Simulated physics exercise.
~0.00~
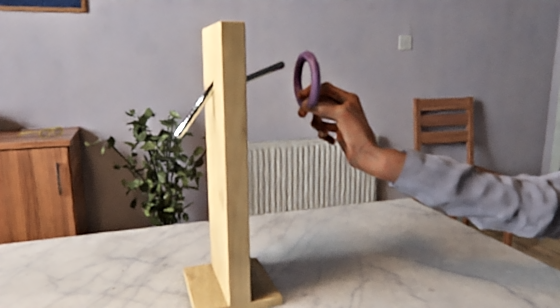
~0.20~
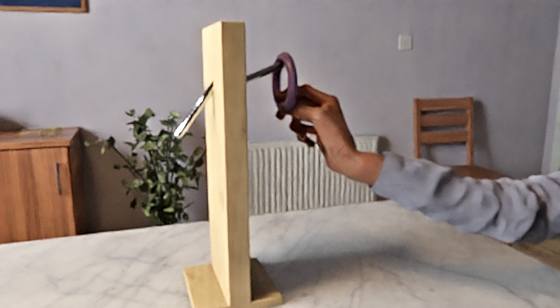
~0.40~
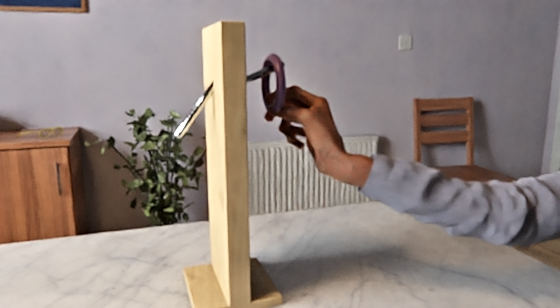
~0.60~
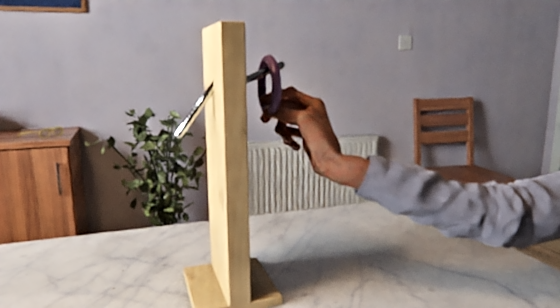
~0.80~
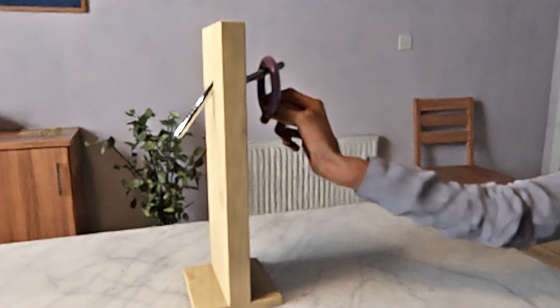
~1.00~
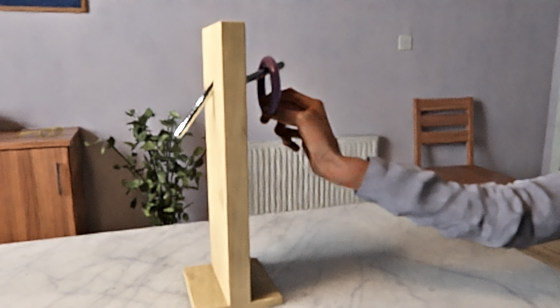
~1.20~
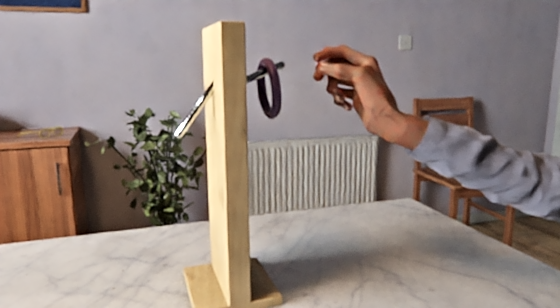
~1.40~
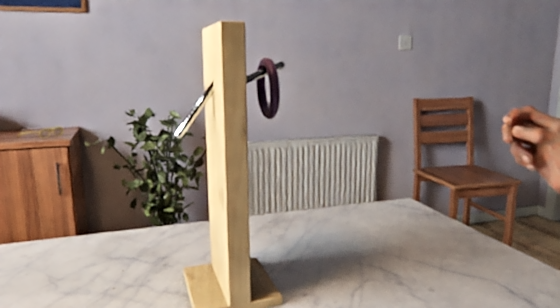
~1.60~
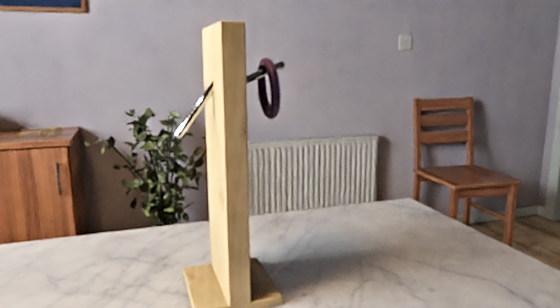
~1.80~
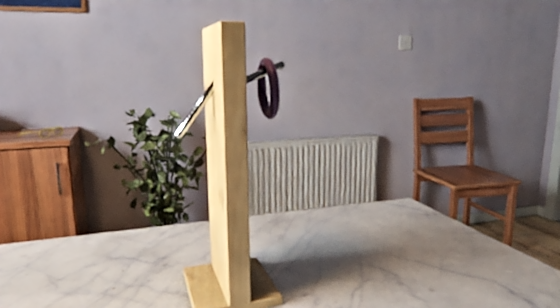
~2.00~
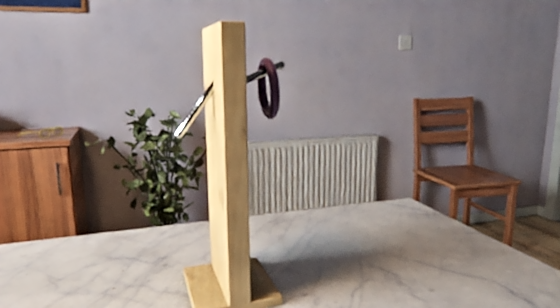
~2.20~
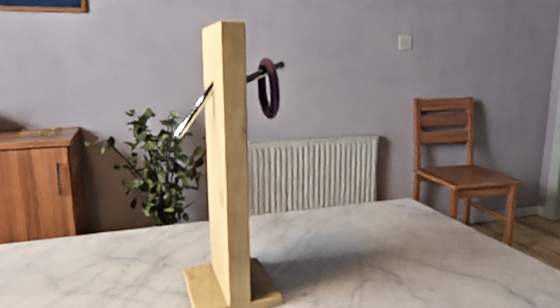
A purple ring of tape, held in a hand reaching in from the right, moves left toward a dark peg on a pale wooden stand. The stand rises from a marbled tabletop, seen from the front in a room with a plant and brown cabinet at left, a white radiator behind and a wooden chair at right. The hand slips the ring over the peg's end and holds it there briefly. Then the fingers let go, and the hand draws back to the right and out of view. The ring stays hanging from the peg, still.
